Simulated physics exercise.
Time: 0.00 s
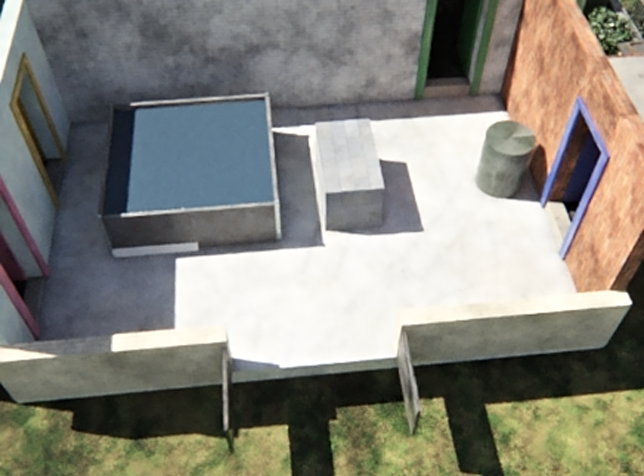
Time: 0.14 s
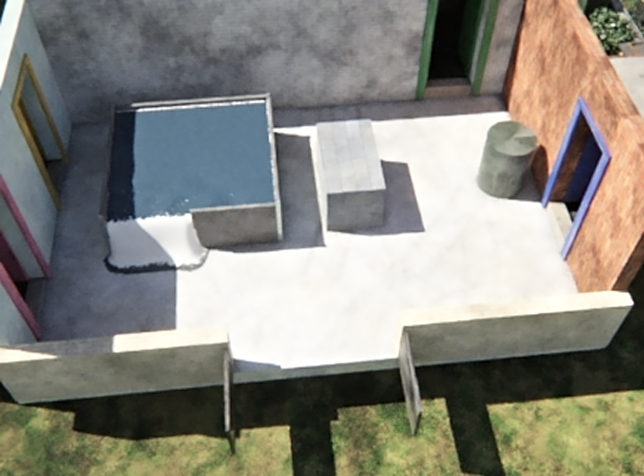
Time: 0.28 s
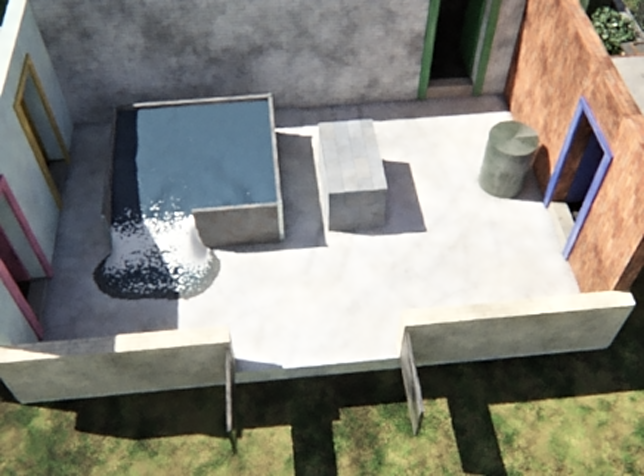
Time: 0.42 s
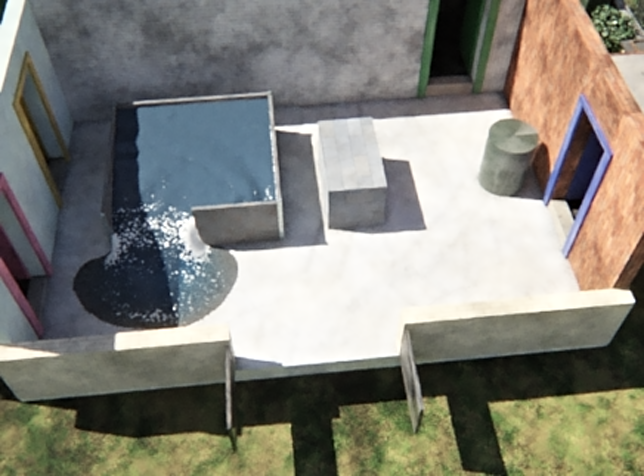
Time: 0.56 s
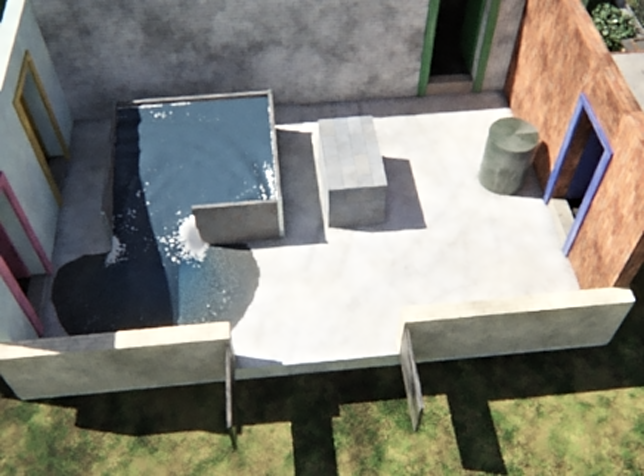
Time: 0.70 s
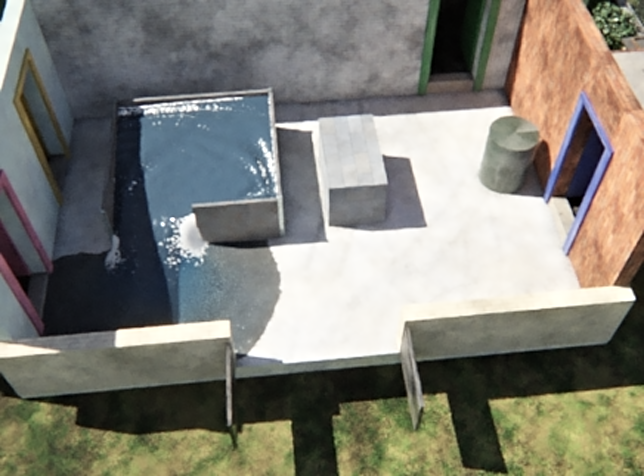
Walled courtyard seen from above, water bursting from the front left of a raised tank and spreading across the pale paving.
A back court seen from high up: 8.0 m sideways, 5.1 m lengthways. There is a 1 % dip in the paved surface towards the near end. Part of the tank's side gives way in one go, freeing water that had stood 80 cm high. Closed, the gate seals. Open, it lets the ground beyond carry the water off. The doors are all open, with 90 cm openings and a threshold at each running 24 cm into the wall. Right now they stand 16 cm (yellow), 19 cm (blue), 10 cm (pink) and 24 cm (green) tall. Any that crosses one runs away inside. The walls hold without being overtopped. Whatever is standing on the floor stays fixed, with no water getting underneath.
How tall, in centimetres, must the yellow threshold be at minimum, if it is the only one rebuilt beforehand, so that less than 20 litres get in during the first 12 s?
It needs to be at least 14 cm tall.
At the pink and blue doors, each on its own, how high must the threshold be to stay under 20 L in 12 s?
Some 35 cm for pink, some 13.0 cm for blue.
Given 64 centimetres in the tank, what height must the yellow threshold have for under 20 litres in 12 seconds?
11.5 cm.
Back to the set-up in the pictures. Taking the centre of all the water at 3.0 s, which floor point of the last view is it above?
It lies near (185, 239) in the last picture.
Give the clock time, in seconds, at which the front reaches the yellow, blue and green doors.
Yellow = 2.6 s, blue = 3.8 s, green = 6.0 s.
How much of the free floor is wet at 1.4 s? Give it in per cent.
Roughly 20 percent of the floor.
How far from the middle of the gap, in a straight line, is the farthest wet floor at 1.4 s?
3.2 m.
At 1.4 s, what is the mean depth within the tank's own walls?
Mean depth: Approx. 58 cm.
After 1.4 s water covers 20 % of the floor, deepest (73 cm) near (35, 370); it has not reached the yellow door.
After 3.0 s water covers 50 % of the floor, deepest (44 cm) near (35, 370); 5 cm at the yellow door, 0 litres in over its 16 cm threshold.
After 12.0 s water covers 100 % of the floor, deepest (15 cm) near (88, 365); 12 cm at the yellow door, 6 litres in over its 16 cm threshold.
At the yellow door as built, the water arrived by 2.6 s and peaked near 19 cm at 6.8 s.
With a threshold of 12 cm, 44 litres would have come in within the 12 s; with 16 cm, 5 litres. So under 20 litres takes about 14 cm.
